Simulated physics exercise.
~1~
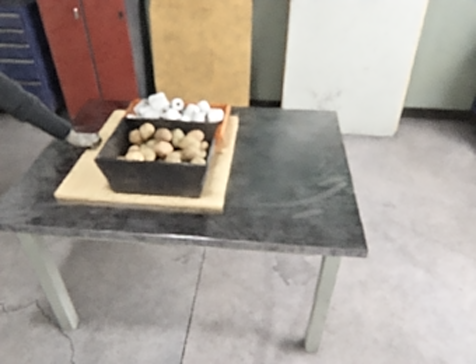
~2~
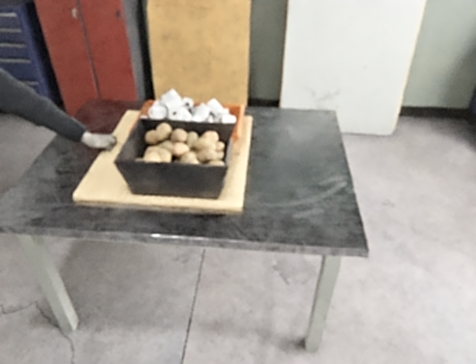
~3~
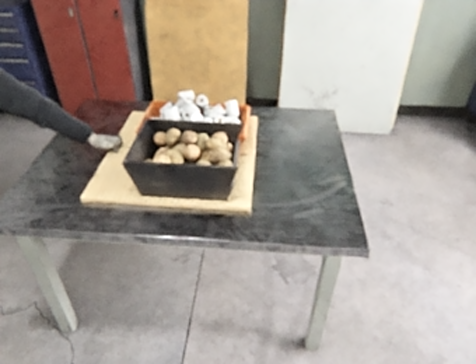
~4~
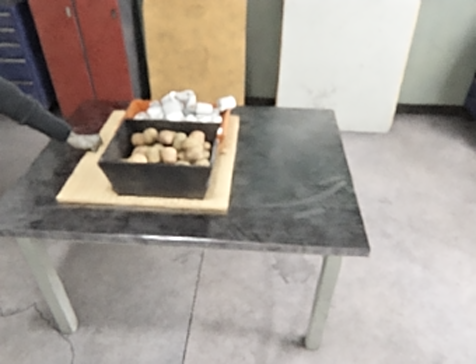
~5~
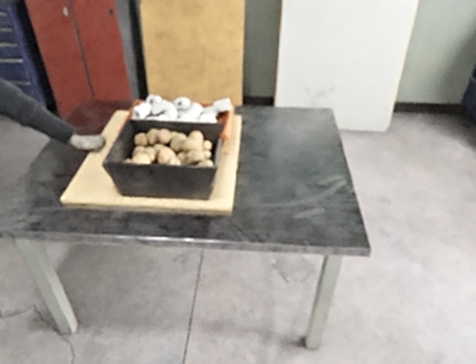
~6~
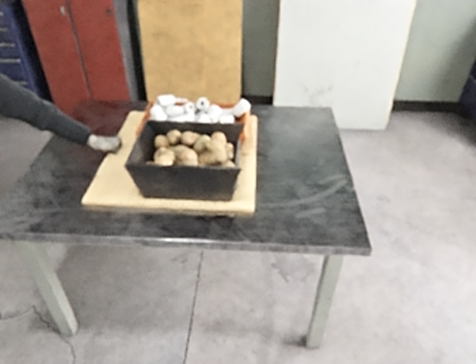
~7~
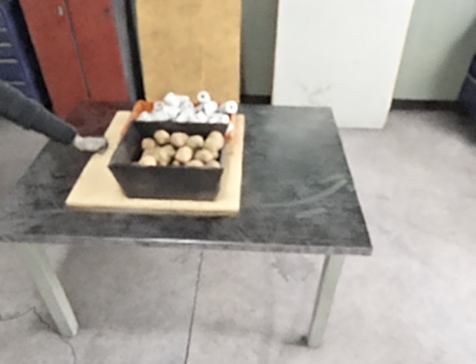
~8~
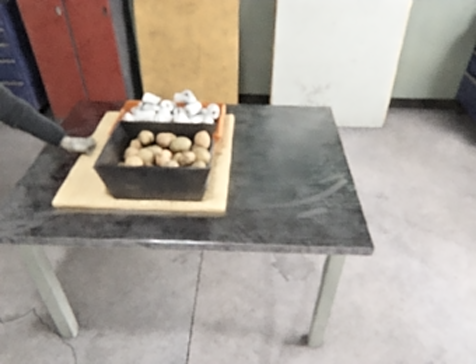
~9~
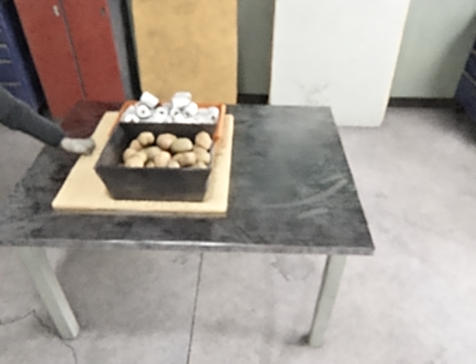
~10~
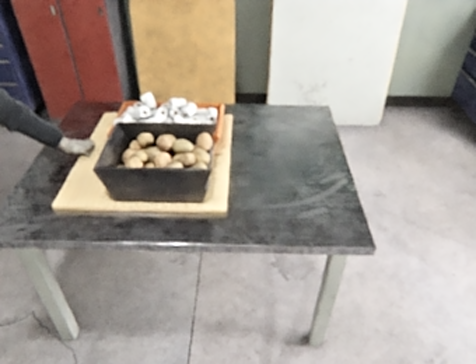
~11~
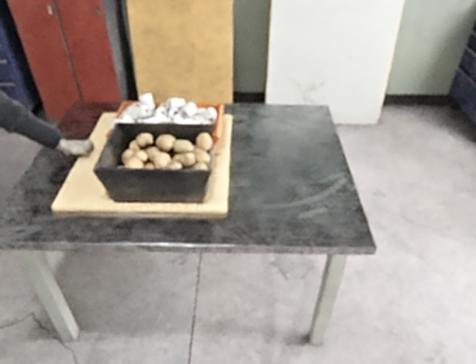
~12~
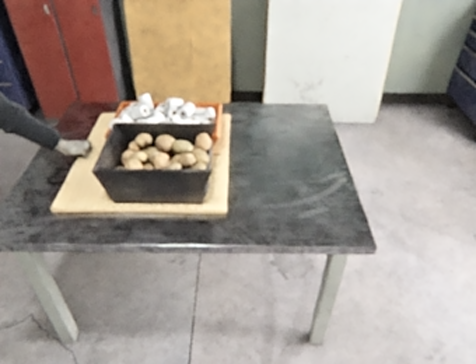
A dark stone-topped table with pale legs stands in a grey-floored room, seen from slightly above, with red and blue cabinets and leaning yellow and white panels behind. On a light wooden board sit a black basket of brown potatoes and, behind it, an orange basket of white paper rolls. A gloved hand at the left slides the board right, then back left. It pushes right once more and returns left, the rolls shifting about while the potatoes stay in the black basket. Finally the board rests at the left, the hand beside it, both baskets still full.
